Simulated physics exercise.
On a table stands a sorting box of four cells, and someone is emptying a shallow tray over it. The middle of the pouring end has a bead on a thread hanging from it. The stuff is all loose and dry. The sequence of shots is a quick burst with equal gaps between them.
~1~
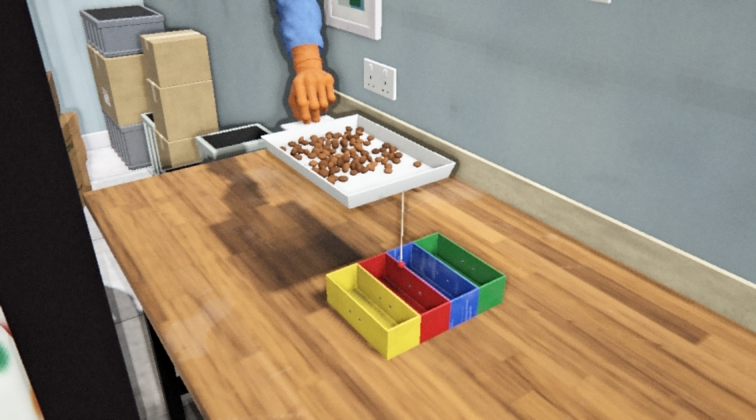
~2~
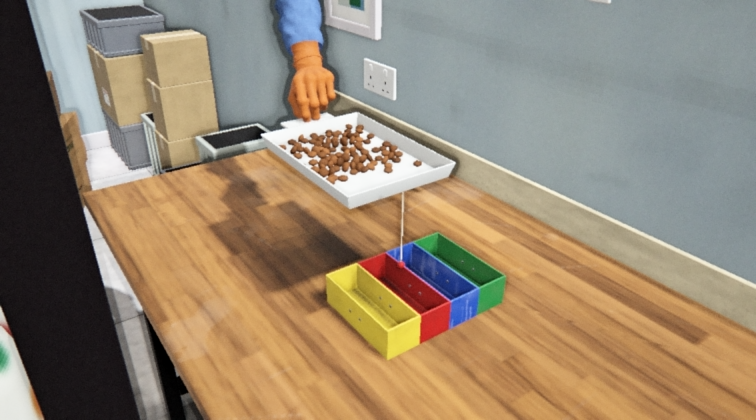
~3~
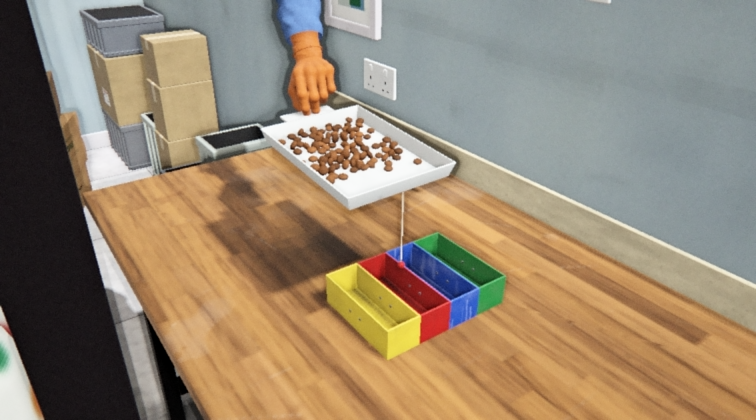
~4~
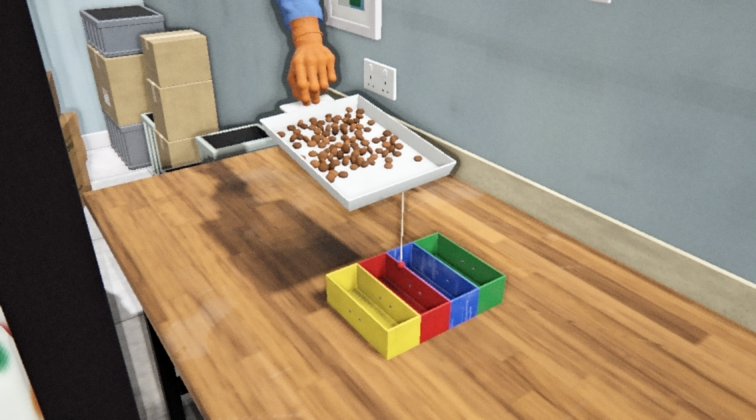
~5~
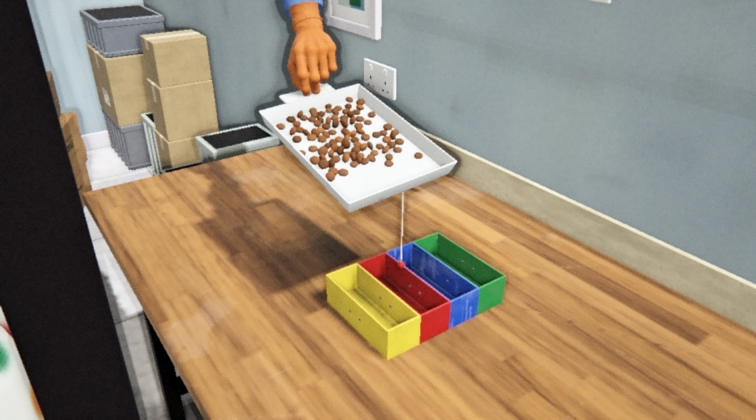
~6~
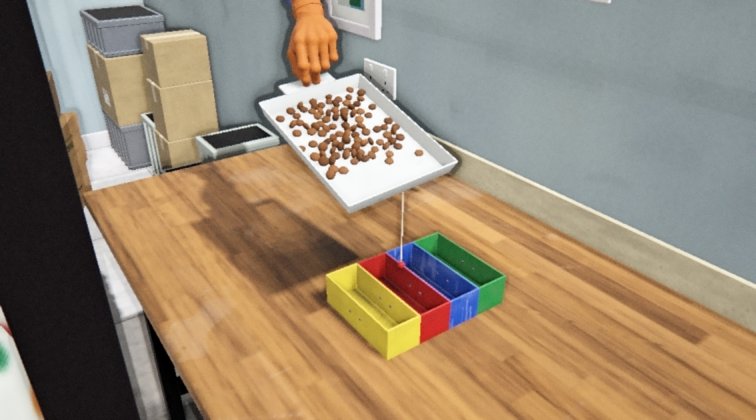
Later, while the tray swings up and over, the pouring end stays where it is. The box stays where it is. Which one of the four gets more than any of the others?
Most: Yellow.
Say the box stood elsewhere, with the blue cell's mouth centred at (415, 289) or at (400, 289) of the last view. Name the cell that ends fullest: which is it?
In the first case it's the red cell, in the second it's red.
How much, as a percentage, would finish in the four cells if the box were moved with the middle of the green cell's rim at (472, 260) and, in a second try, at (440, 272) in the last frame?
First case: Some 60 %; second case: Some 100 %.
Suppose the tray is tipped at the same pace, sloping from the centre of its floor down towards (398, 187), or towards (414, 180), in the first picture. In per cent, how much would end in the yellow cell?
In turn 20 and 0 in a hundred.
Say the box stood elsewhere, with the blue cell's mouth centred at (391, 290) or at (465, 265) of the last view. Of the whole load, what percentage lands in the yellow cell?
0 %, 20 %.
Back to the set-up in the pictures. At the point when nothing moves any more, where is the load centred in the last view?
About (385, 331).
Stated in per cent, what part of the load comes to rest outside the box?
30 %.
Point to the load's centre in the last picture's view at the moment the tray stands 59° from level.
The load is centred around (372, 183).
Just after the last frame, tray tipped steeply; almost all on the tray; just a few falling or outside the box.
A moment on, tray tipped right over; roughly a third on the tray; roughly a quarter in the yellow cell; about a tenth in the red cell; roughly a third falling or outside the box.
Further on, tray tipped past a quarter turn; roughly half in the yellow cell; roughly a quarter in the red cell; just a few in the blue cell; roughly a quarter falling or outside the box.
When it is over, tray tipped past a quarter turn; roughly half in the yellow cell; roughly a quarter in the red cell; just a few in the blue cell; not one in the green cell; roughly a quarter outside the box.
